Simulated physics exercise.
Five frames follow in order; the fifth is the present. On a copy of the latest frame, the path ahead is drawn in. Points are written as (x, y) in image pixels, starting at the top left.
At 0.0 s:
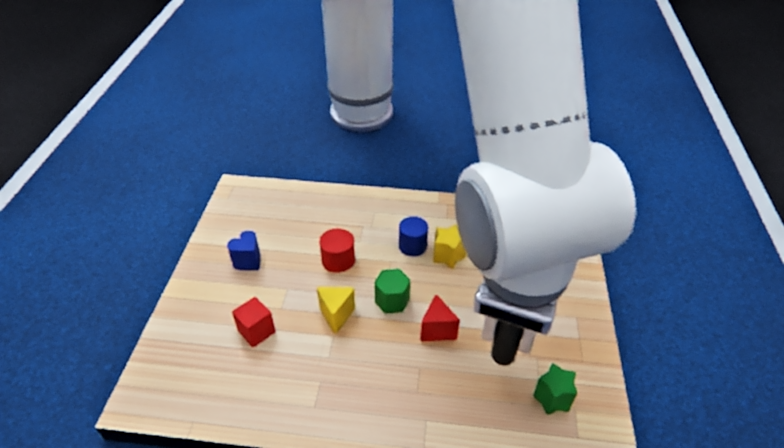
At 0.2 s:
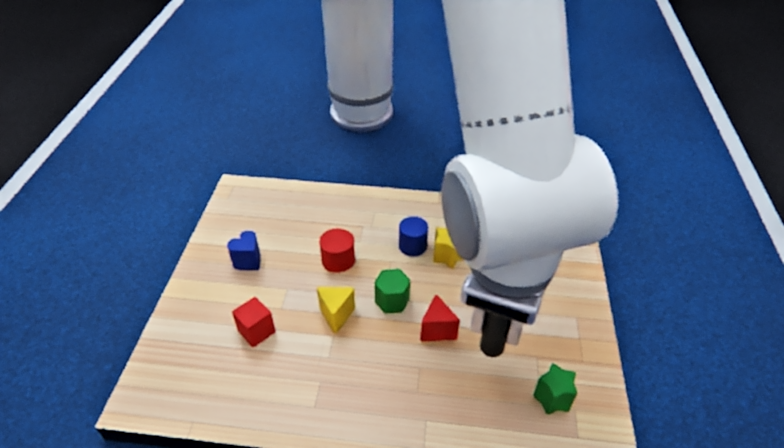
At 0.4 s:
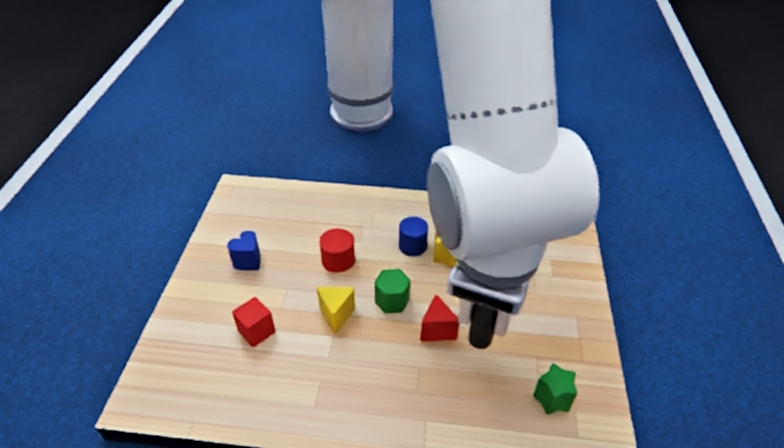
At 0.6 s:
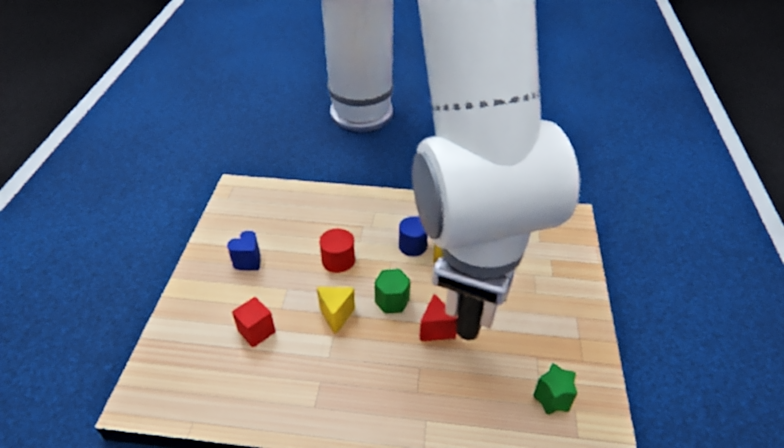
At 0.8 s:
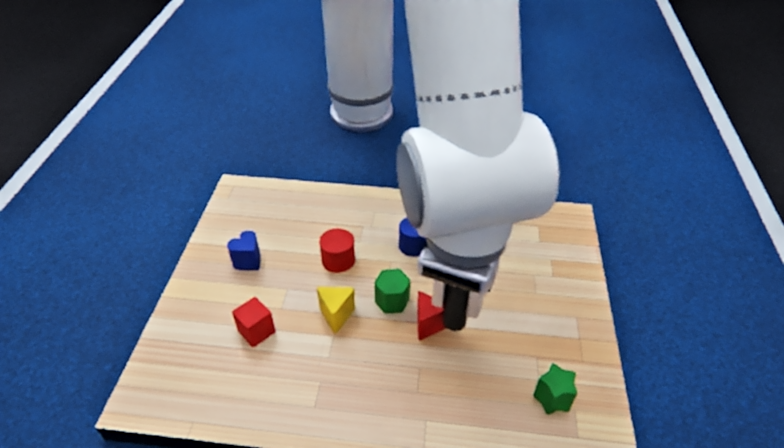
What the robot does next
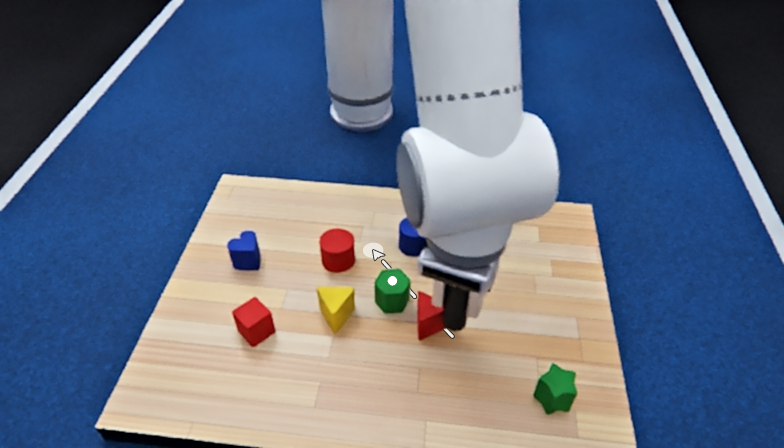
White robot arm moving left across a wooden board of coloured blocks, its black rod reaching the red triangle and nudging it slightly.
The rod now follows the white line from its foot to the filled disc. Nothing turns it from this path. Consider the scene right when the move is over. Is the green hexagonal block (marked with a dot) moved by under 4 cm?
Short answer: Yes.
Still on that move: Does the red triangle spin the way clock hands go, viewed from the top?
The answer is no.
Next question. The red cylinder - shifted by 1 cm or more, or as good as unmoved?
It holds its position.
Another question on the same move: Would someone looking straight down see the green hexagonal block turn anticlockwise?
I believe not.
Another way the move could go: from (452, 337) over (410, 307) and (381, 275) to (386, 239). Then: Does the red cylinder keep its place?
Final answer: Yes.
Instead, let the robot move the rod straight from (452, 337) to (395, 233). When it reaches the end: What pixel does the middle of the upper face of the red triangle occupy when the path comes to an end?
Close to (416, 292).
The line goes from (452, 337) directly to (373, 250); the dot is on the green hexagonal block.
The first path, step by step. One third of the way, rod at (424, 290); green hexagonal block at (382, 278), turned 25° clockwise; red triangle at (403, 293), turned 75° anticlockwise.
Two thirds of the way, rod at (397, 261); green hexagonal block at (378, 277), turned 20° clockwise; red triangle at (400, 293), turned 90° anticlockwise.
At the end, rod at (373, 235); red cylinder unmoved; green hexagonal block at (378, 277), turned 20° clockwise; red triangle at (400, 293), turned 90° anticlockwise.
